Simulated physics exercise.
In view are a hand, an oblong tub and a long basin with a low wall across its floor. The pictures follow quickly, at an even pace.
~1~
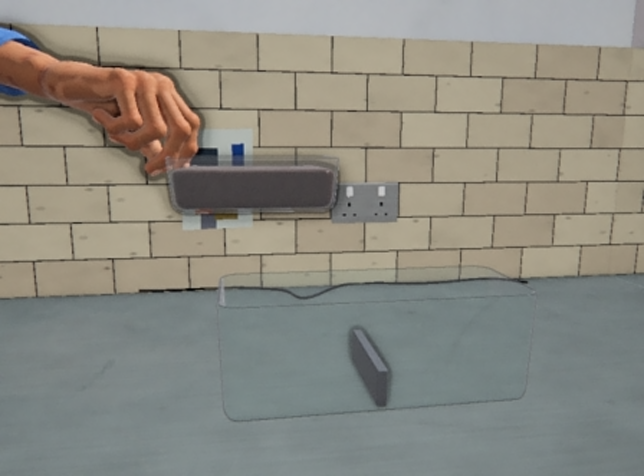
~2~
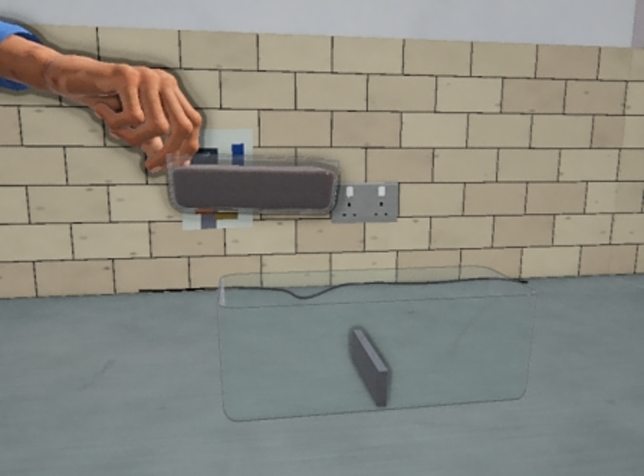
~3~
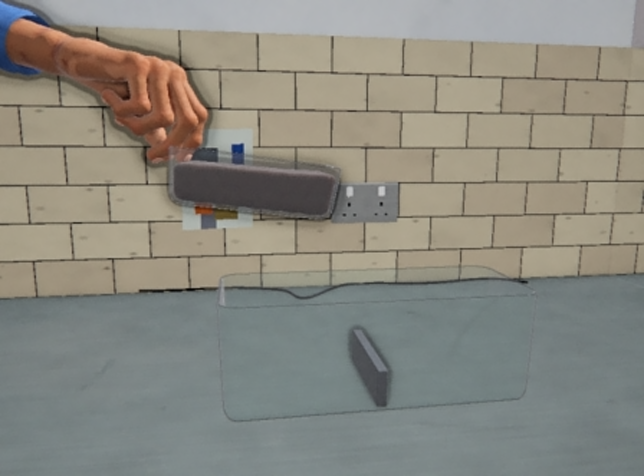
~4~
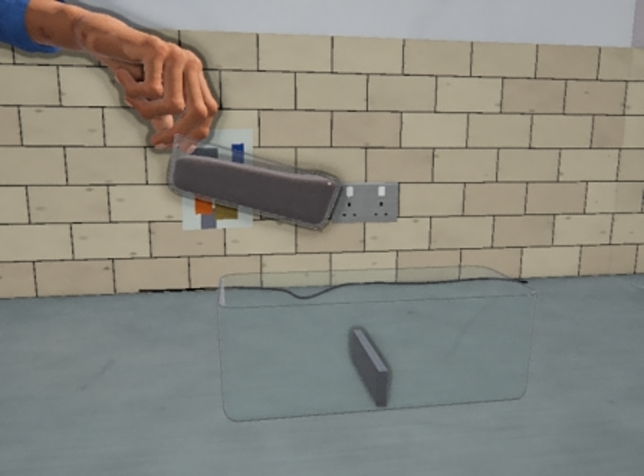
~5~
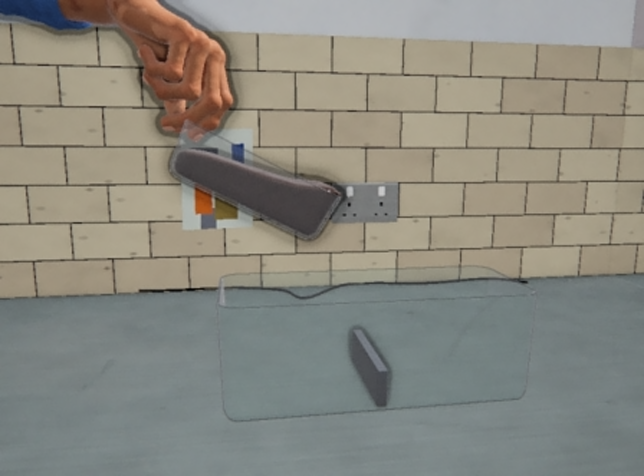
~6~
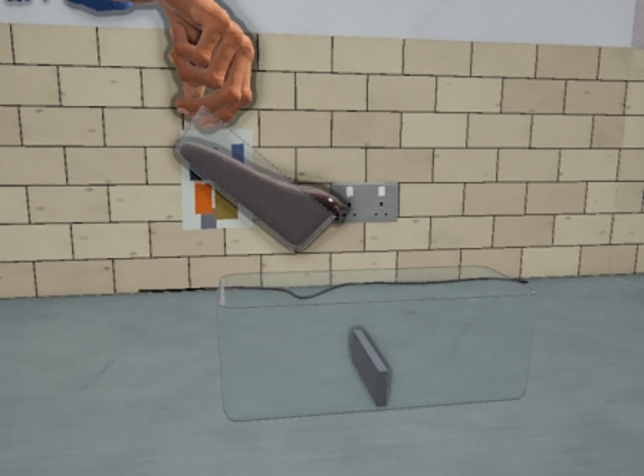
A hand tilts a dark oblong tub steeply down to the right above a clear basin.
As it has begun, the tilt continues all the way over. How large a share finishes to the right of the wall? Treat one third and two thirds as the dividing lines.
After it calms, what's right of the wall is a small share, below one third.
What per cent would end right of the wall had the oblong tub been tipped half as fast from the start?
Roughly 60 percent.
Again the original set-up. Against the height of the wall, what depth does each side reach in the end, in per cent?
The left comes to 50 % and the right to 20 %.
A moment on, the oblong tub is tipped right over and 9 per cent is still to pour, 72 is left of the wall and 14 right of it.
Next, the oblong tub is tipped right over and 1 per cent is still to pour, 62 is left of the wall and 21 right of it.
Then the oblong tub is tipped right over and 0 per cent is still to pour, 69 is left of the wall and 22 right of it.
Later the oblong tub is tipped right over and 0 per cent is still to pour, 69 is left of the wall and 23 right of it.
In the end 69 per cent lies left of the wall, 23 right of it and 8 outside.
